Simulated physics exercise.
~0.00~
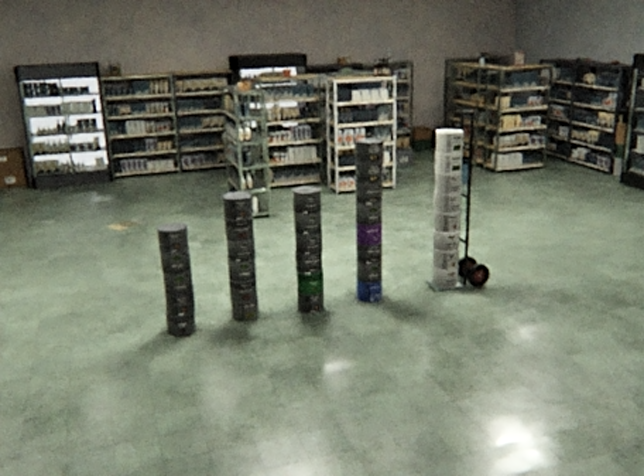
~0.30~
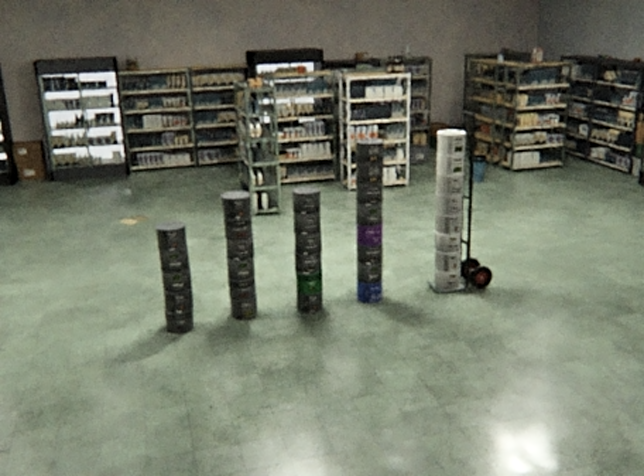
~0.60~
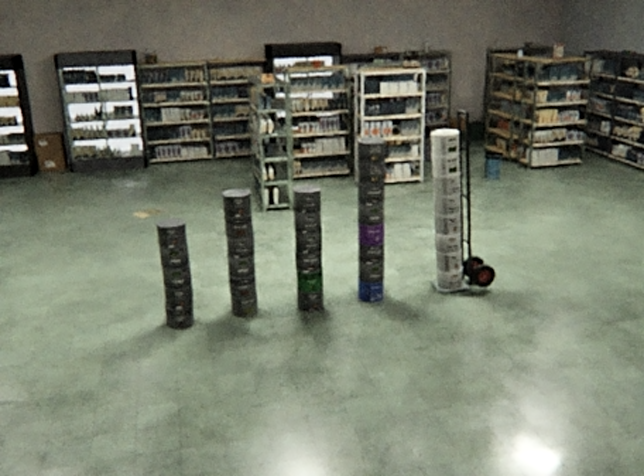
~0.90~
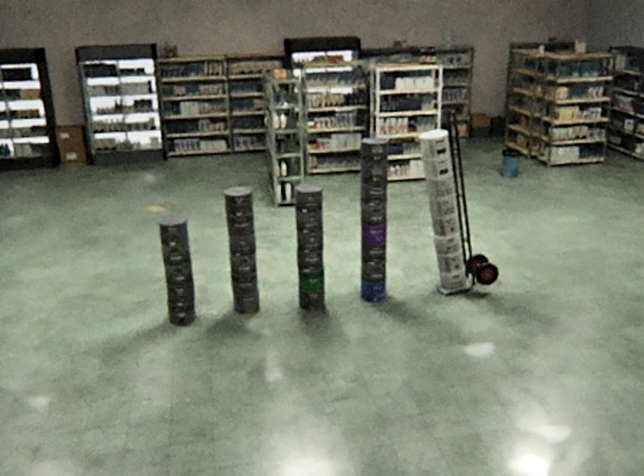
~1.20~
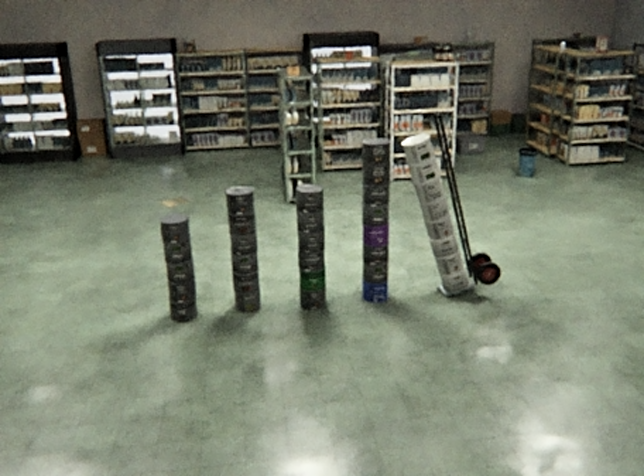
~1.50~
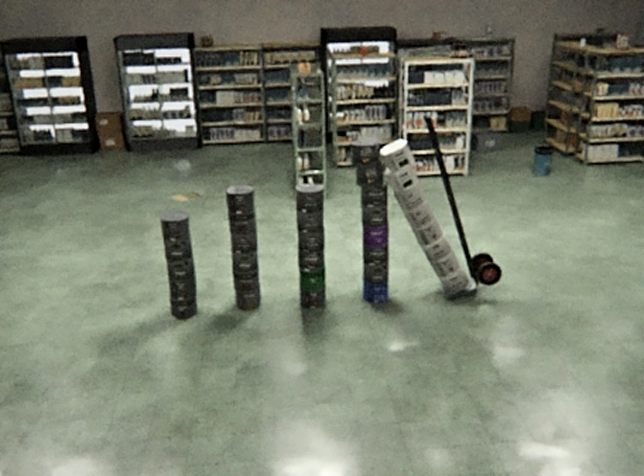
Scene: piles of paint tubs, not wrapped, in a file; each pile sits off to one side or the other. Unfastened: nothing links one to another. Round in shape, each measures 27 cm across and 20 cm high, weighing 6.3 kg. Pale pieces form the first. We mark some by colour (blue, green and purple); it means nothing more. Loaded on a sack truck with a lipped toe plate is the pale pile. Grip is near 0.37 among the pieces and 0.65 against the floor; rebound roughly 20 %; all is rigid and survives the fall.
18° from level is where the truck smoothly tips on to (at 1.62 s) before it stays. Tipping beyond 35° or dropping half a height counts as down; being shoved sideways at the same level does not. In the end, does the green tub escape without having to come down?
No.
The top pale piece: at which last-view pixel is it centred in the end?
The top piece finishes near (222, 348).
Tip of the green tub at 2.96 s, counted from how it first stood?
It sits at about 90 degrees.
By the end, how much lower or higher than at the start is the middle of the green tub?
Looks like it winds up about 15 centimetres lower.
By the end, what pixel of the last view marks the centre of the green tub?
Somewhere close to (287, 297), I'd say.
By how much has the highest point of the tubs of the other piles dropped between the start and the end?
Roughly 60 centimetres lower at the end.
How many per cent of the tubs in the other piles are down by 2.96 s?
50 per cent at that moment.
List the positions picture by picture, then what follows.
In the first picture (pixels give the middle of a visible side; the camera moves round a little), truck frame (471, 150) 0° forward; green tub (314, 284); blue tub (374, 292); purple tub (374, 235); none of the others has stirred.
In the second picture, truck frame (472, 151) 1° forward; green tub (312, 284).
In the third picture, truck frame (468, 151) 4° forward, top of the pale pile leaning 4°; green tub (312, 283); none of the others has stirred.
In the fourth picture, truck frame (459, 151) 9° forward, top of the pale pile leaning 10°; green tub (313, 282); none of the others has stirred.
In the fifth picture, truck frame (448, 153) 14° forward, top of the pale pile leaning 17°; green tub (314, 281); none of the others has stirred.
In the sixth picture, truck frame (440, 155) 18° forward, top of the pale pile leaning 25°; green tub (313, 281); purple tub (377, 237); blue tub (378, 294); movement in 3 of them.
After 2.28 s, 8 of the pale pile down; 4 of the 25 other tubs down; green tub 15° from how it stood; purple tub 34° from how it stood, 7 cm lower.
After 2.96 s, 8 of the pale pile down; 13 of the 25 other tubs down; green tub on its side; purple tub on its side.
In the end (3.7 s), 8 of the pale pile down; 17 of the 25 other tubs down; green tub on its side; purple tub on its side; blue tub 32 mm from its place. From the last view, middles, green tub near (287, 297), purple tub near (311, 258).
